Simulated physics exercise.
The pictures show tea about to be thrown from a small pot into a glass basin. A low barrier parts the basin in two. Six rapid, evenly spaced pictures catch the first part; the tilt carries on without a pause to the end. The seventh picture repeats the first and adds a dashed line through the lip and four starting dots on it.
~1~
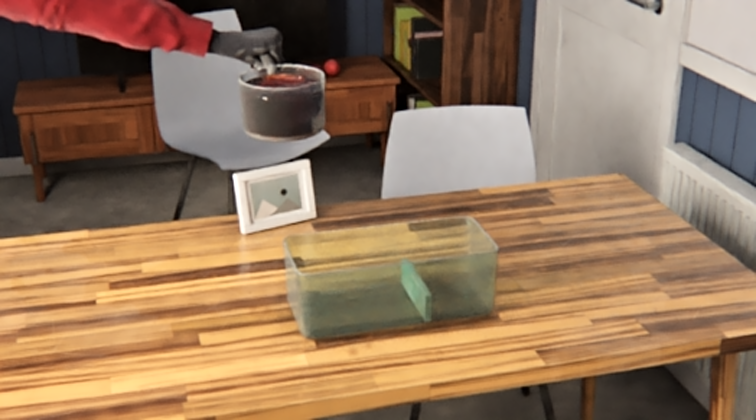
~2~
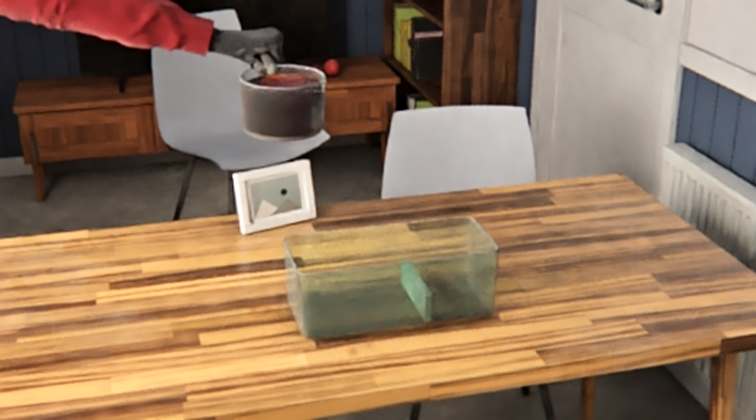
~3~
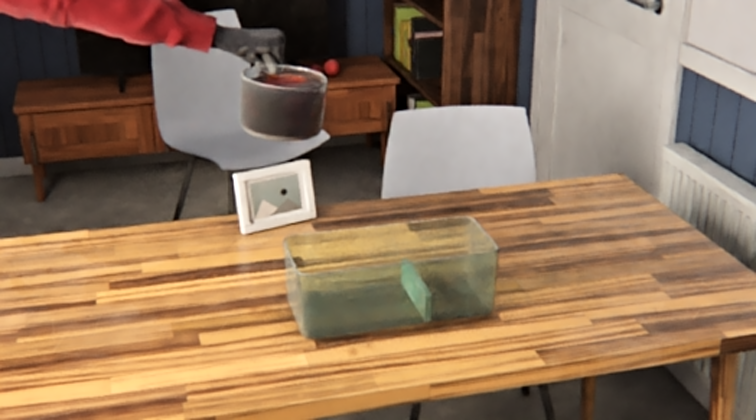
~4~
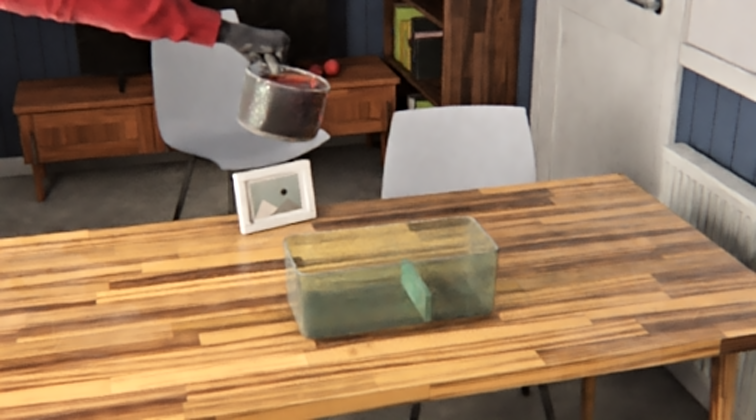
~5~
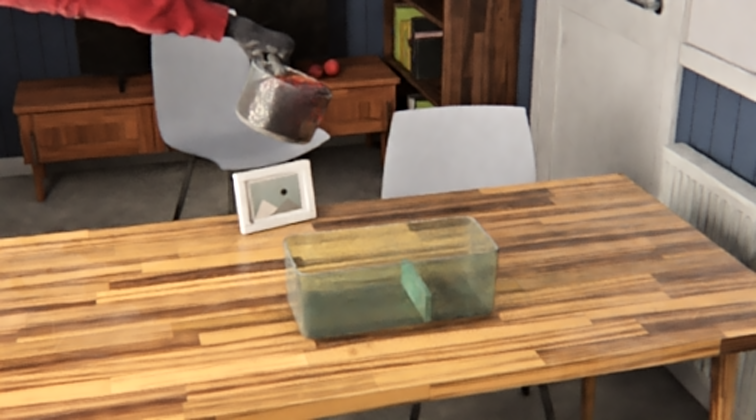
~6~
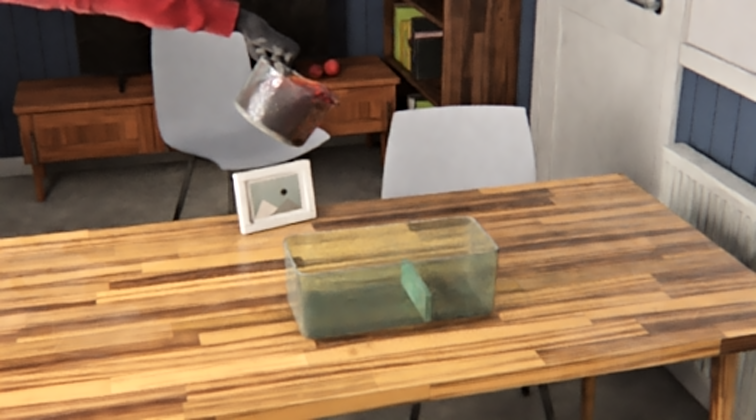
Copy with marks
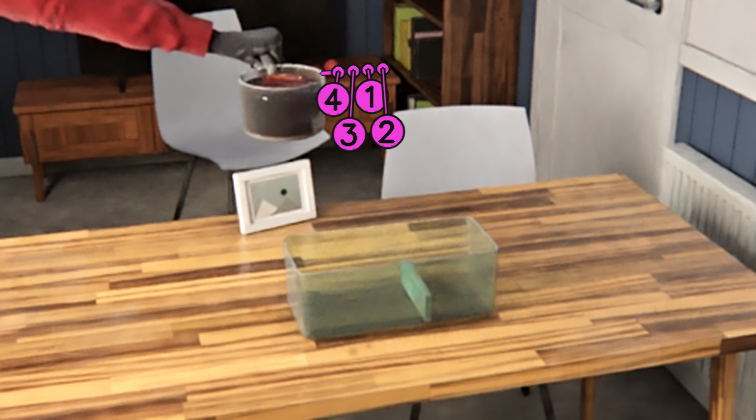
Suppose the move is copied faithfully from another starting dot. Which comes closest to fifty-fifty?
Spot 3 does it best.
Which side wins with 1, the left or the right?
More ends on the right.
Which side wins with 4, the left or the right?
More ends on the left.
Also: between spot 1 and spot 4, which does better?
1 it is.
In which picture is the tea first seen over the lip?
Picture 5.
On the marked copy, 1 at (368, 69); 2 at (382, 68); 3 at (353, 71); 4 at (338, 72).
Choosing 1, about 21 % ends left of the wall and 77 % right of it.
Choosing 2, about 15 % ends left of the wall and 81 % right of it; 4 % is lost outside.
Choosing 3, about 49 % ends left of the wall and 49 % right of it.
Choosing 4, about 84 % ends left of the wall and 10 % right of it; 6 % is lost outside.
